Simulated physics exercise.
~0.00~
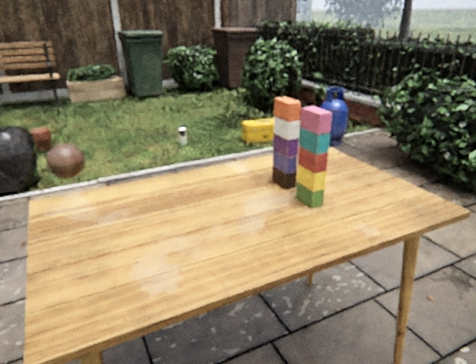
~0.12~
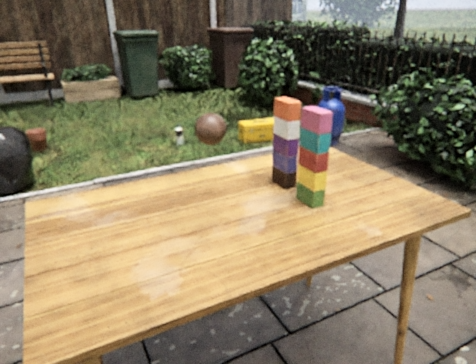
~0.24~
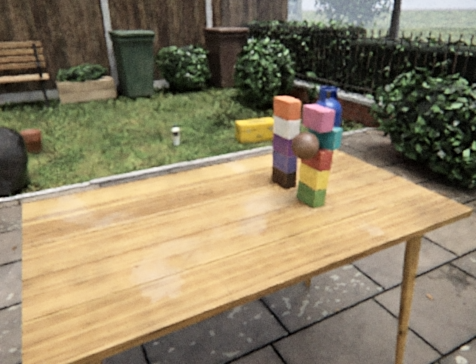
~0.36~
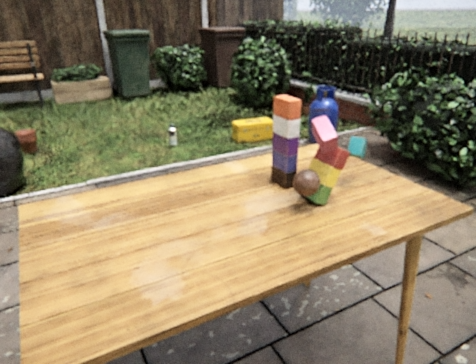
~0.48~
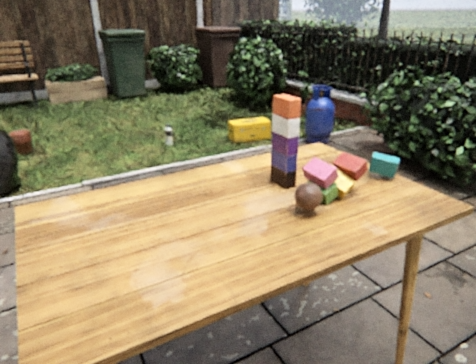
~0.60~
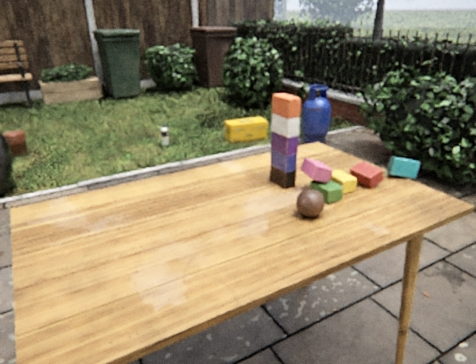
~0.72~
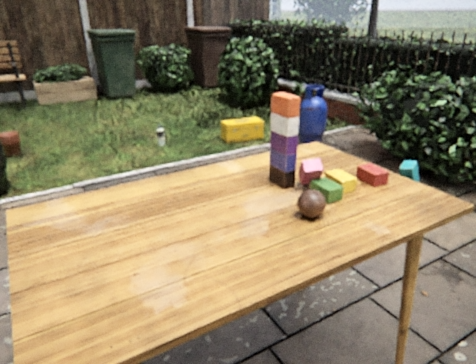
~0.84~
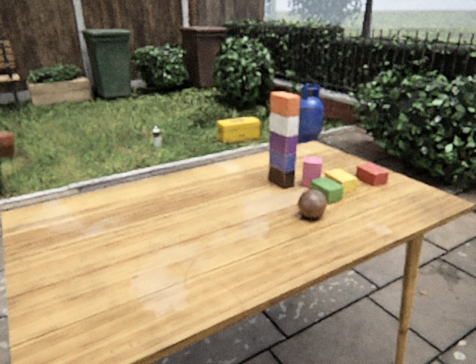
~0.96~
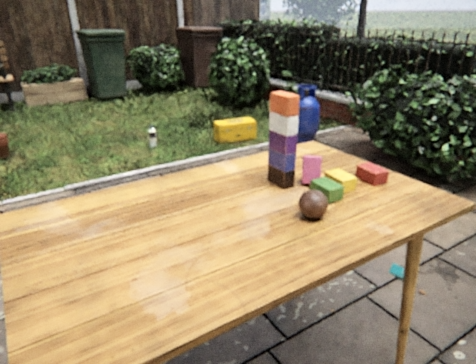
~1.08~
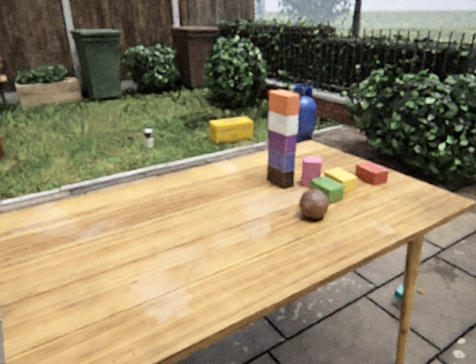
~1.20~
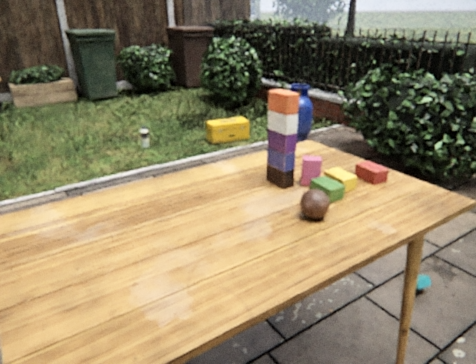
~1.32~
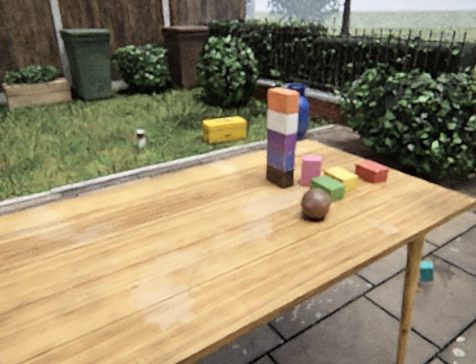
The video shows a brown ball flying rightward across a garden toward two block stacks on a wooden table, knocking over the right stack. The turquoise block drops to the paving, while the green, yellow, red and pink blocks and the ball rest beside the standing left stack.
